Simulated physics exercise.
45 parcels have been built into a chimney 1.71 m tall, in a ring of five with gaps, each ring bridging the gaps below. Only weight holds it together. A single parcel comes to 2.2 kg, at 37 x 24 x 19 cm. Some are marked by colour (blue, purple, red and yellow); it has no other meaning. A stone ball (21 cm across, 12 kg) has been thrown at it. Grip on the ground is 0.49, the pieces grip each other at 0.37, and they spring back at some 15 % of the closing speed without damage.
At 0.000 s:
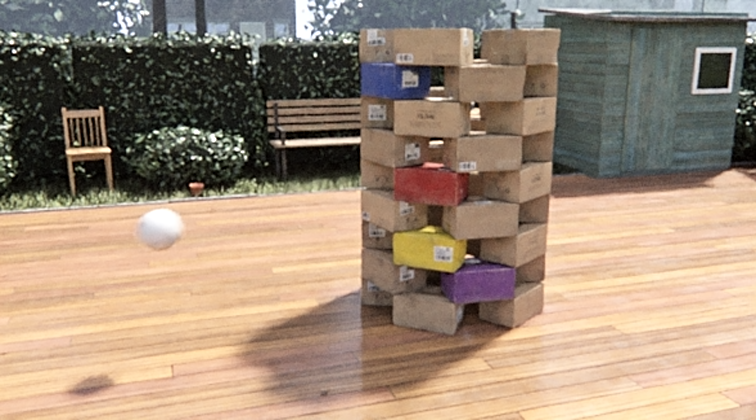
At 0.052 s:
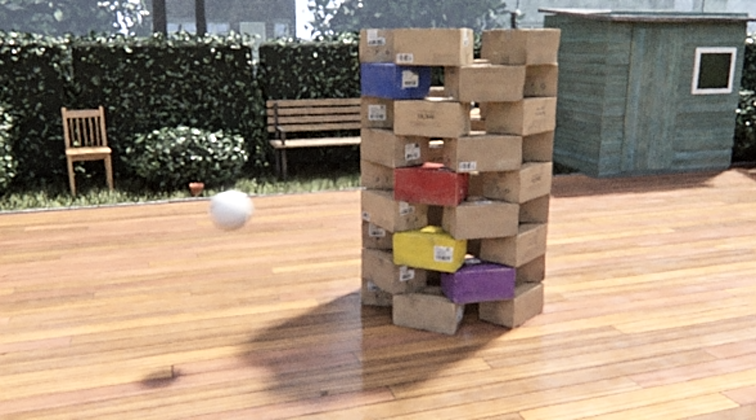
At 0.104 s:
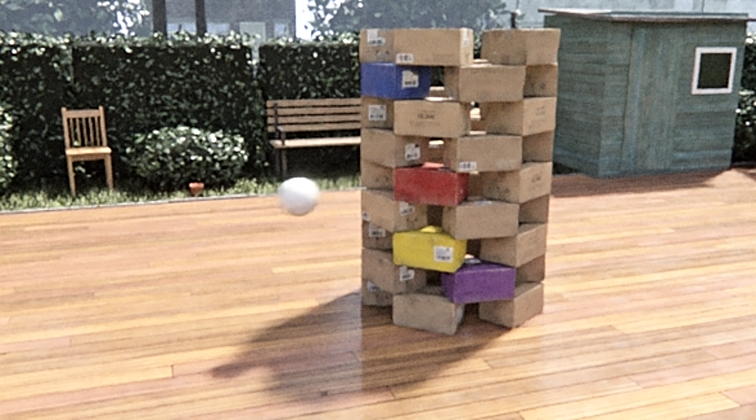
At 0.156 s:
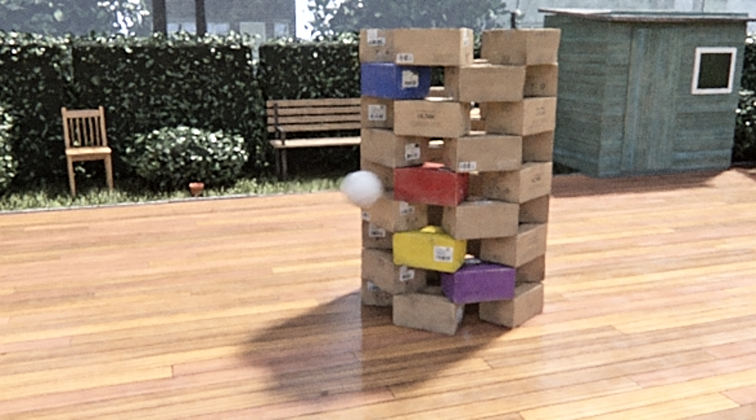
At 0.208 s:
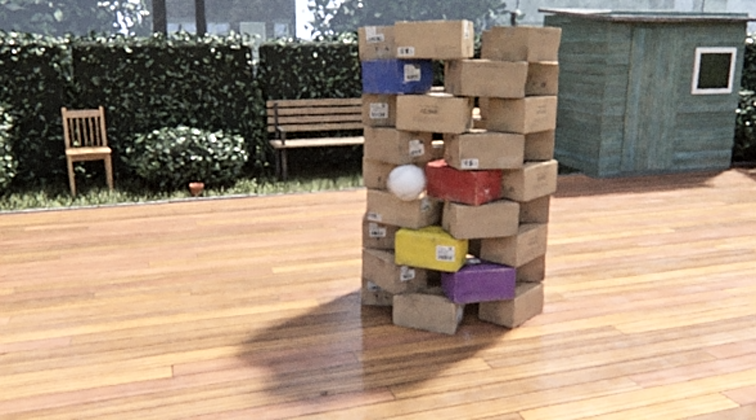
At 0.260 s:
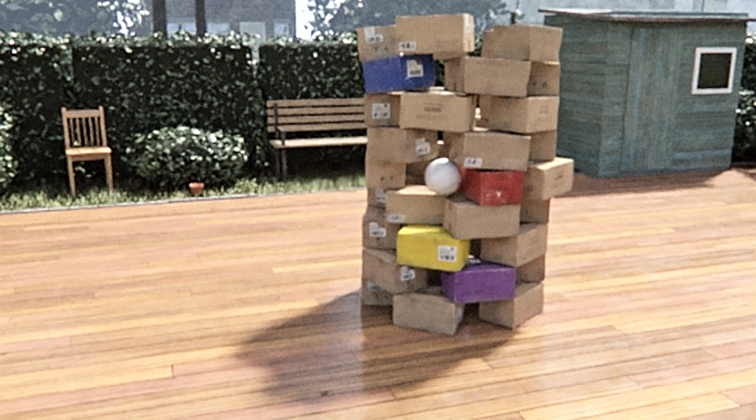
A white ball flies from the left across a wooden deck toward a tall stack of cardboard boxes with a few coloured ones. It strikes beside the red box and pushes it to the right, driving into the stack as the boxes above shift and tilt slightly.
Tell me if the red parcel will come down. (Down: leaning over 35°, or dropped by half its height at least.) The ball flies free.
It drops.
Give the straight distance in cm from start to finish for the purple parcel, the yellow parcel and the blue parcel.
Purple 0, yellow 0, blue 180.
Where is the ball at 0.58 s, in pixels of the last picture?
At about (540, 172).
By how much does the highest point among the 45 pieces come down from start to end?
Some 40 cm lower.
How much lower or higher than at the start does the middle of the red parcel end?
It ends some 75 cm lower.
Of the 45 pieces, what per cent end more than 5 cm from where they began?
It is 55 per cent.
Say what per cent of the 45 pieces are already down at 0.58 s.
At that moment 5 per cent.
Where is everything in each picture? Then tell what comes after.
In the first frame (places mark the middle of the side facing us), ball (160, 231) 1.19 m from contact, 7.2 m/s; red parcel (424, 188); yellow parcel (423, 253); blue parcel (413, 82); nothing disturbed.
Ball (230, 211) 83 cm from contact, 7.1 m/s; red parcel (424, 188), in the second frame.
Ball (298, 198) 46 cm from contact, 7.0 m/s; red parcel (424, 188), in the third frame.
Ball (362, 190) 10 cm from contact, 7.0 m/s; red parcel (424, 188), in the fourth frame.
Ball (407, 182) after contact, 4.4 m/s; red parcel (449, 185) shifted 18 cm; blue parcel (415, 76) leaning 3°; steepest lean 4°, the parcel at (380, 43); 10 disturbed, none down, in the fifth frame.
Ball (443, 177) after contact, 4.0 m/s; red parcel (469, 183) shifted 34 cm; blue parcel (418, 71) leaning 7°; yellow parcel (427, 252) shifted 22 mm; 13 disturbed, none down, in the sixth frame.
After 0.58 s, ball still moving; 2 of the 45 parcels down; red parcel leaning 27°, 13 cm lower; blue parcel leaning 15°.
After 1.04 s, ball still moving; 16 of the 45 parcels down; red parcel 76 cm lower; blue parcel leaning 70°, 34 cm lower.
After 1.86 s, ball still moving; 20 of the 45 parcels down; red parcel 76 cm lower; blue parcel on its side.
At rest (4.2 s), ball rolling away; 20 of the 45 parcels down; red parcel 76 cm lower; blue parcel upside down; purple parcel unmoved. As the last picture would show them, middles, red parcel near (737, 323), blue parcel near (365, 400).
